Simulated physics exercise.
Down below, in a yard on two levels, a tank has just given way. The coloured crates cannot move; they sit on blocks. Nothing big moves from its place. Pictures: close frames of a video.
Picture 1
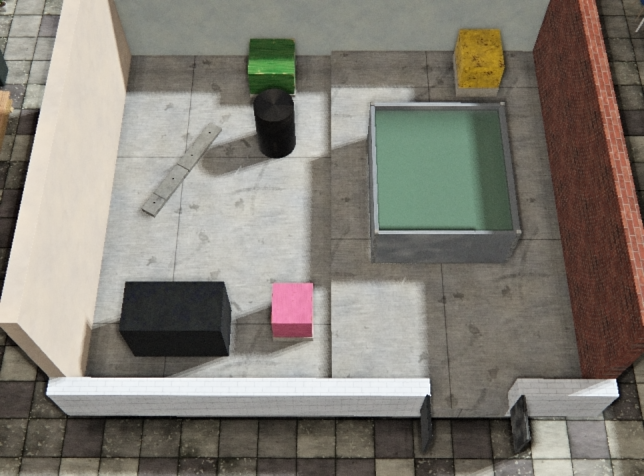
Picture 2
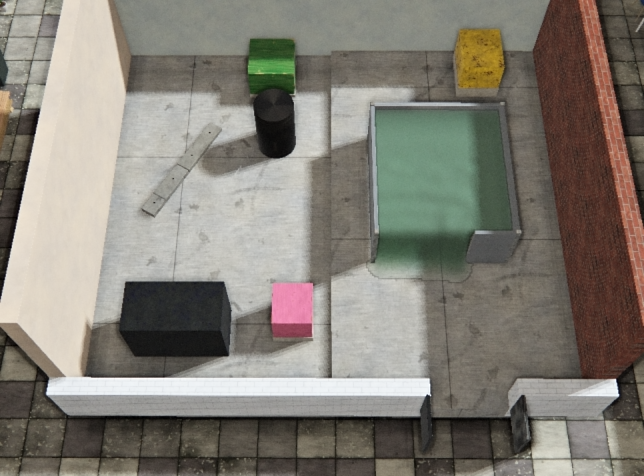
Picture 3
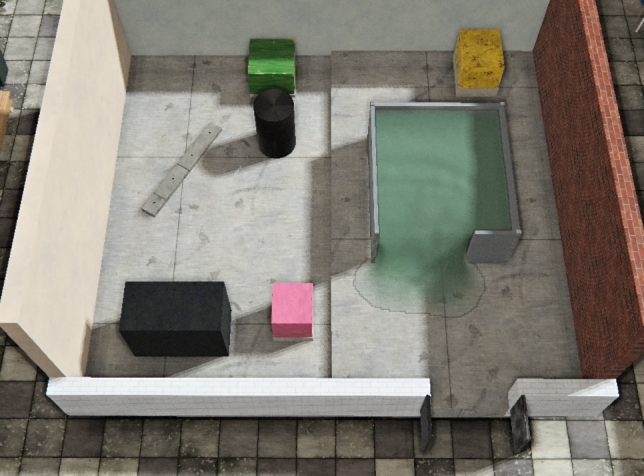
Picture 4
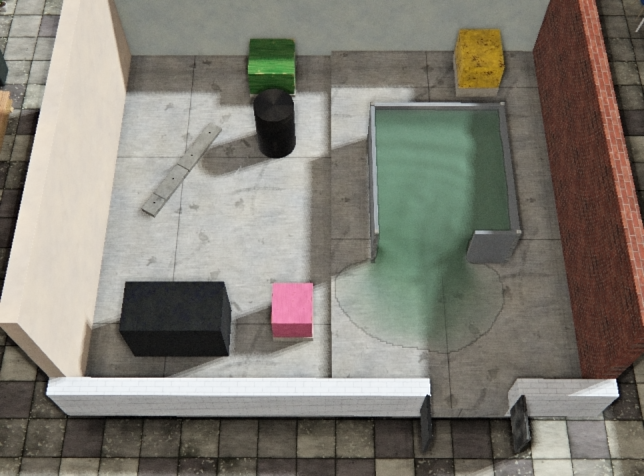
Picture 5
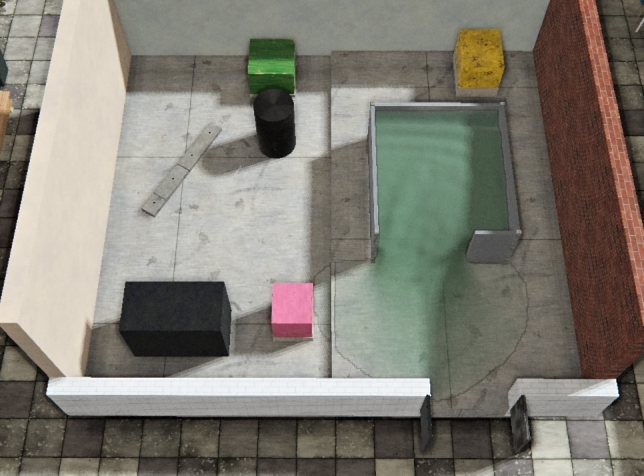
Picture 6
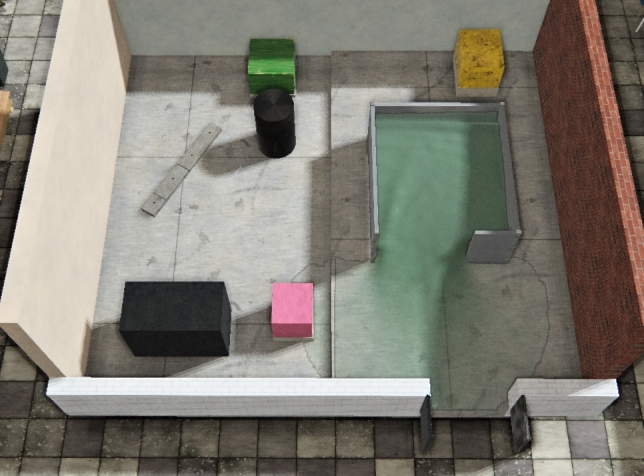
Green water pouring from a gap in the front of a grey tank, spreading across the walled yard's concrete floor past a pink block.
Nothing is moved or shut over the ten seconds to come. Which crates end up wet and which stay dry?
Green crate: Doused. Pink crate: Doused. Yellow crate: Clear.
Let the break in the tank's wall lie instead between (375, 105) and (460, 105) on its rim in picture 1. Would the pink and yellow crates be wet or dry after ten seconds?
As I see it, the pink one gets reached, and the yellow one gets reached.
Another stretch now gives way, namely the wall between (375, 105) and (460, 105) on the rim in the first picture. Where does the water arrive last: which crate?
That would be the pink crate.
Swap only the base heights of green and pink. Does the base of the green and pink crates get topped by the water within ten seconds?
Green: Is reached; pink: Is reached.
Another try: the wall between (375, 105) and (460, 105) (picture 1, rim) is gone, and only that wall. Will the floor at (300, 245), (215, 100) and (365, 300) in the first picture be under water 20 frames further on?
Taken in turn, that's reached, reached, and finally not reached.
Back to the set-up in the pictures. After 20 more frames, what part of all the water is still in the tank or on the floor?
I reckon around 76 in a hundred.
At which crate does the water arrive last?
It would be the yellow one.
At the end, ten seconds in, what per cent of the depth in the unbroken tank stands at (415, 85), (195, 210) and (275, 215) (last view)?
Depths of roughly 0, 6 and 10 per cent.
A moment on, water covers 20 % of the floor; the green crate not reached, the pink crate water round its plinth, the yellow crate not reached.
Next, water covers 30 % of the floor; the green crate not reached, the pink crate water round its plinth, the yellow crate not reached.
Then, water covers 55 % of the floor; the green crate not reached, the pink crate water round its plinth, the yellow crate not reached.
Later, water covers 80 % of the floor; the green crate water round its plinth, the pink crate water round its plinth, the yellow crate water round its plinth.
In the end, water covers 85 % of the floor; the green crate was topped, the pink crate was topped, the yellow crate stayed above the water.
